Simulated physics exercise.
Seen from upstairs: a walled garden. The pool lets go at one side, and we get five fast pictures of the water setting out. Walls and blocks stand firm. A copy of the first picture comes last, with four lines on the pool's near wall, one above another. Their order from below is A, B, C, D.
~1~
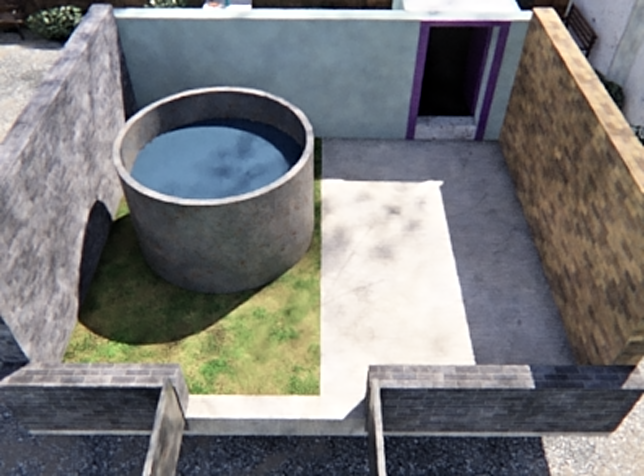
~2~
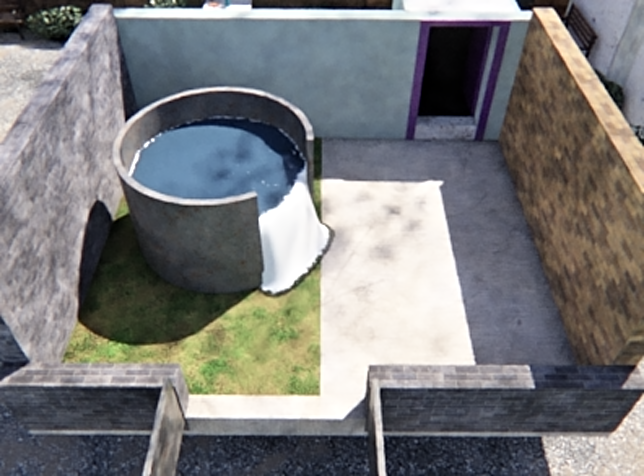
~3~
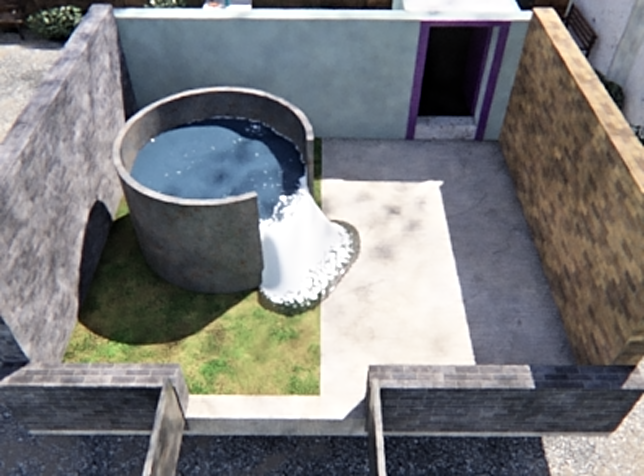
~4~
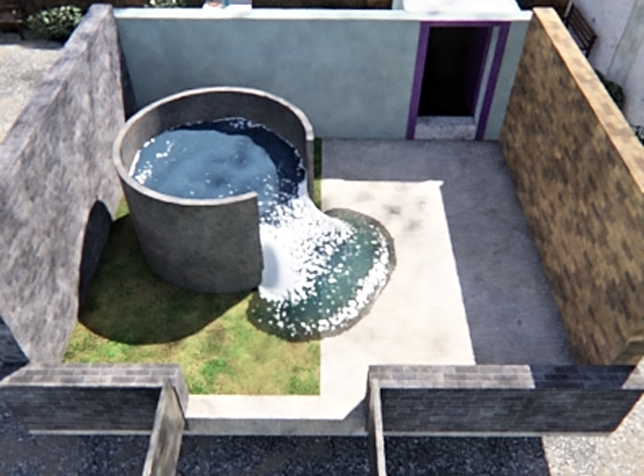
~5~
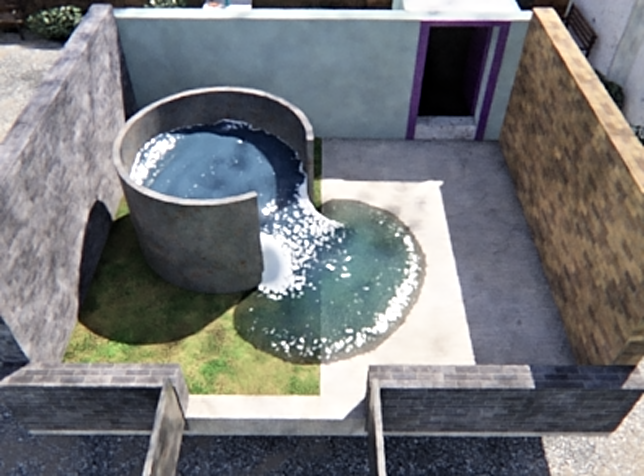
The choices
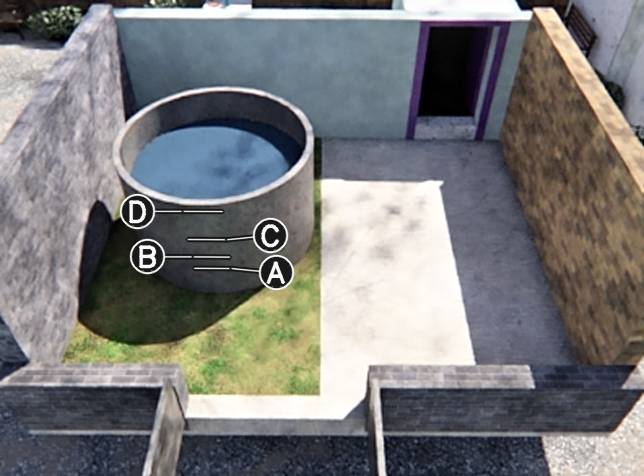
The clip shows a walled garden from above, where water rests in a round grey pool until a gap opens in its right side; white, foaming water pours out and spreads in a widening puddle across the grass and pale paving.
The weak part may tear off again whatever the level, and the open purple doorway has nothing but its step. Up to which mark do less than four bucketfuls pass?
Choose C.
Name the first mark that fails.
The answer is D.
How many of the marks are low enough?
Three of the four.
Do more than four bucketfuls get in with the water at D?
Yes, it does.
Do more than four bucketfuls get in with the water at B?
No, that is safe.
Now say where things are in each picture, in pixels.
In the first picture, water in the pool at rest, its middle at (219, 167); foot of the purple doorway at (444, 139); open gate at (274, 361).
In the second picture, 2 % of the ground under water, visible out to (266, 288).
In the third picture, 5 % of the ground under water, visible out to (275, 305).
In the fourth picture, 10 % of the ground under water, visible out to (346, 324).
In the fifth picture, 17 % of the ground under water, visible out to (413, 247).
In white, A at (212, 268); B at (210, 257); C at (207, 239); D at (202, 211); from the bottom up A, B, C, D.
With A, nothing gets over.
With B, nothing gets over.
With C, a bucket or two gets in.
With D, about 10 bucketfuls get in.
